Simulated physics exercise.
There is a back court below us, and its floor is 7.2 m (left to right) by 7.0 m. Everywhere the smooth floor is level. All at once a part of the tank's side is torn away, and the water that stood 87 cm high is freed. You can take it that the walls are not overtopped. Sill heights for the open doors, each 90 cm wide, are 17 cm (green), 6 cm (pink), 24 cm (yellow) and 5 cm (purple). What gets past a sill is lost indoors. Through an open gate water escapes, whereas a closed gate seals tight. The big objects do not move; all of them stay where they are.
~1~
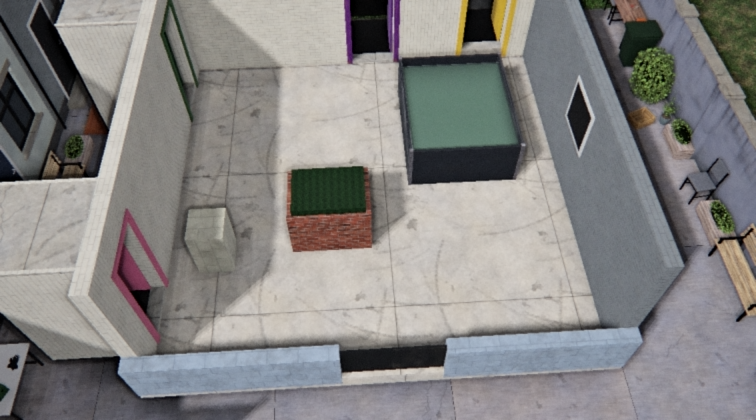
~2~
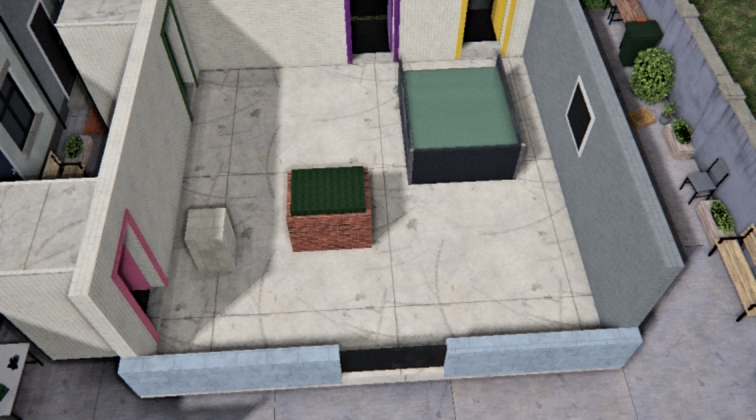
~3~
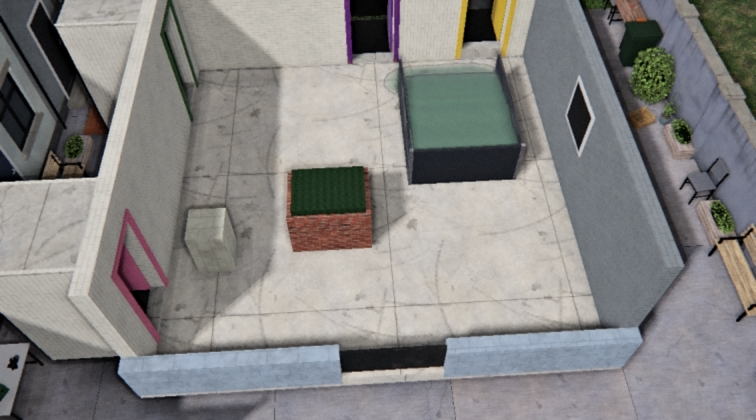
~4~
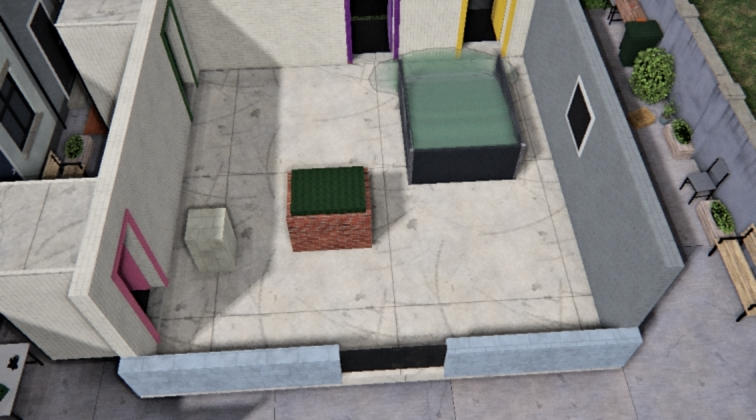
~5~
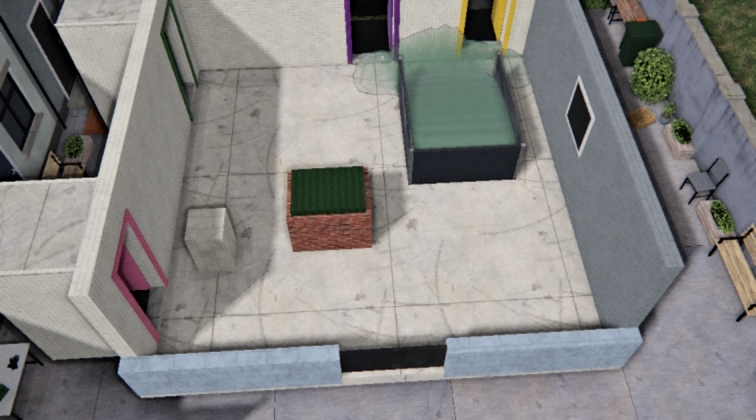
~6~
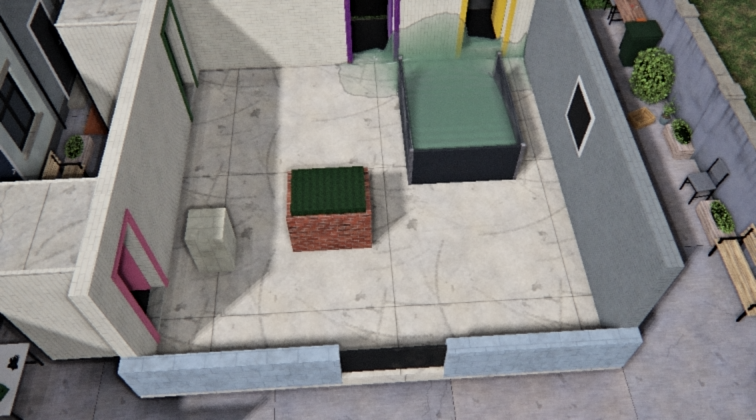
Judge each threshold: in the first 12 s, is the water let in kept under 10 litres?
Green door: The total grows larger than the cap; pink door: The total grows larger than the cap; yellow door: The total grows larger than the cap; purple door: The total grows larger than the cap.
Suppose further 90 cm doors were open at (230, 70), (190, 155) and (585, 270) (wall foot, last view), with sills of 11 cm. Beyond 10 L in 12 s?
First doorway gets there, second gets there, third falls short.
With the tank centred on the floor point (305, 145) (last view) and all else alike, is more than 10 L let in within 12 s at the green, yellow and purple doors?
At the green door the limit is surpassed, at the yellow door not exceeded, at the purple door surpassed.
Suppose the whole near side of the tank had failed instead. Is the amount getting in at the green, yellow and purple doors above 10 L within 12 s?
Then: Green short of it, yellow short of it, purple beyond it.
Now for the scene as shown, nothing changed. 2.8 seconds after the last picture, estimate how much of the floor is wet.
Around 50 per cent wet.
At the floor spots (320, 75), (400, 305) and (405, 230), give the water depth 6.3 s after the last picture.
5, 4 and 1 cm.
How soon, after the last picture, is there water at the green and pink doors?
Arrival: Green 1.4 s, pink 3.4 s.
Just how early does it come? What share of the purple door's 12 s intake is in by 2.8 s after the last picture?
By that time, around 75 per cent.
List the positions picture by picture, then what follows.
The tank at (458, 103) is whole and still, 87 cm deep, in the first frame.
The front is at a hidden place, 1.1 m from the gap on the tank's far side; 0.4 m2 of floor is under water; 87 cm left at the back of the tank, in the second frame.
Water pours out on the tank's far side and has run 1.3 m, to a hidden place; typically 13 cm deep outside, 87 cm at the tank's back, in the third frame.
Water pours out on the tank's far side and has run 1.7 m, to (503, 61); typically 17 cm deep outside, 86 cm at the tank's back, in the fourth frame.
The front is at (521, 56), 2.1 m from the gap on the tank's far side; 3.8 m2 of floor is under water; 79 cm left at the back of the tank, in the fifth frame.
The front is at (341, 64), 2.4 m from the gap on the tank's far side; 3.9 m2 of floor is under water; 73 cm left at the back of the tank, in the sixth frame.
Then, 0.7 s after the last picture water covers 15 % of the floor and is deepest (70 cm) near (516, 60); green door not reached, pink door not reached, yellow door 54 cm at the sill, 131 L in, purple door 26 cm at the sill, 87 L in.
Then, 1.5 s after the last picture water covers 30 % of the floor and is deepest (57 cm) near (516, 60); green door 19 cm at the sill, 0 L in, pink door not reached, yellow door 49 cm at the sill, 272 L in, purple door 22 cm at the sill, 200 L in.
Then, 2.8 s after the last picture water covers 50 % of the floor and is deepest (38 cm) near (586, 349); green door 26 cm at the sill, 47 L in, pink door not reached, yellow door 29 cm at the sill, 374 L in, purple door 15 cm at the sill, 299 L in.
Then, 6.3 s after the last picture water covers 85 % of the floor and is deepest (20 cm) near (154, 374); green door 11 cm at the sill, 66 L in, pink door 10 cm at the sill, 0 L in, yellow door 16 cm at the sill, 381 L in, purple door 11 cm at the sill, 373 L in.
Then, 11.3 s after the last picture water covers 100 % of the floor and is deepest (12 cm) near (429, 358); green door 7 cm at the sill, 66 L in, pink door 9 cm at the sill, 101 L in, yellow door 8 cm at the sill, 381 L in, purple door 7 cm at the sill, 409 L in.
